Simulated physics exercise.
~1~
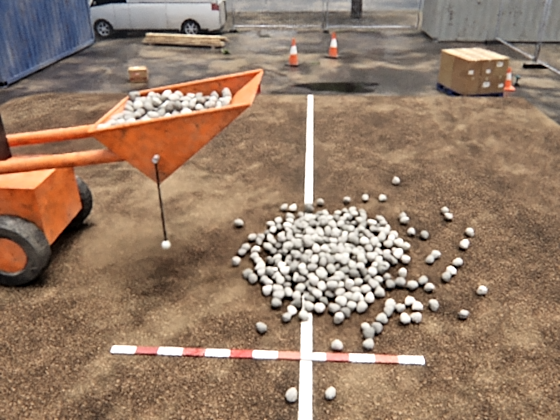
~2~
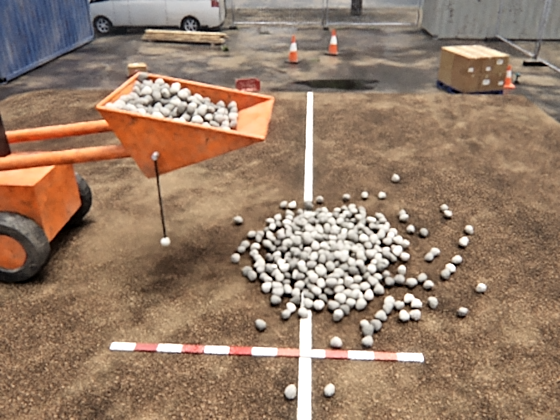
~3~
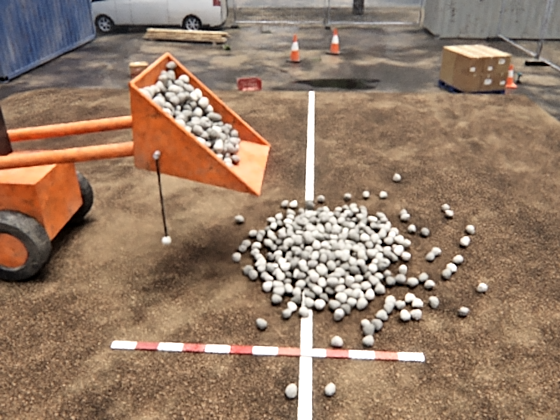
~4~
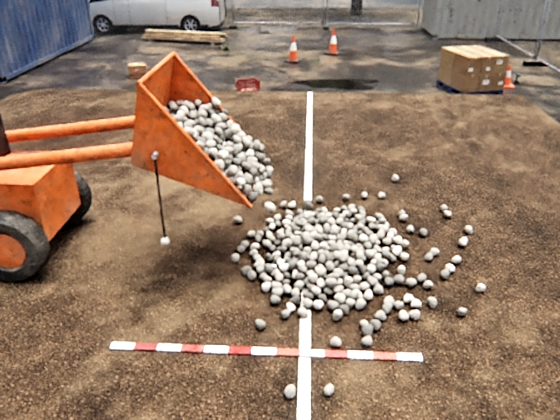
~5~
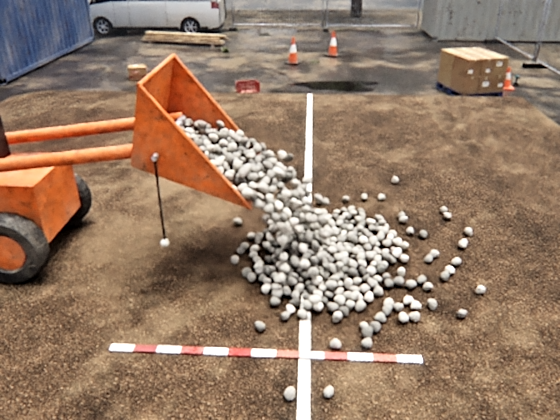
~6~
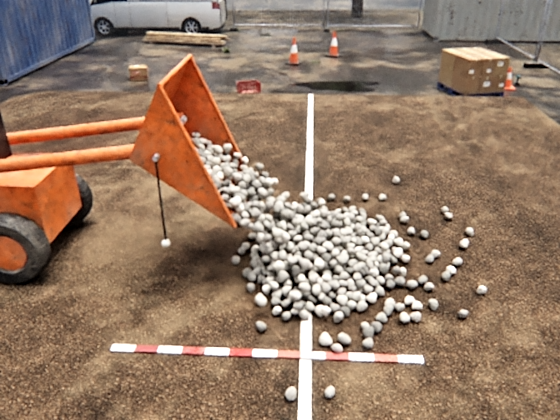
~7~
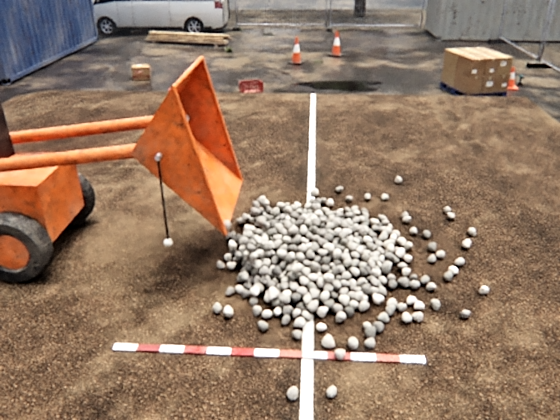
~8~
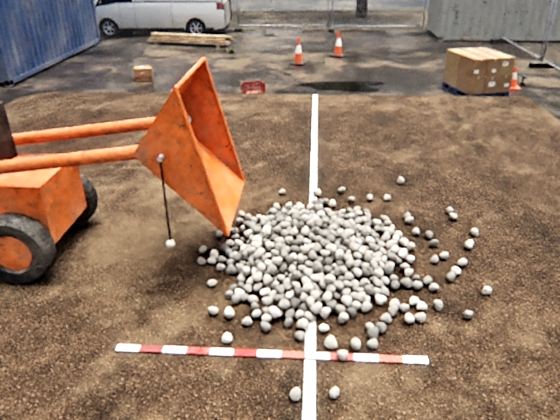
At first, an orange loader on the left holds a bucket of grey, rounded stones above brown ground, beside a loose heap of similar stones lying across a white line. The bucket tips forward to the right, and its load begins to shift toward the lower lip. As it steepens and then pauses, the stones spill out and stream down onto the near side of the heap. The bucket then tips further, and the rest slide out. Finally, it hangs empty and steeply tilted, while the enlarged heap rests on both sides of the line, spread noticeably farther left.
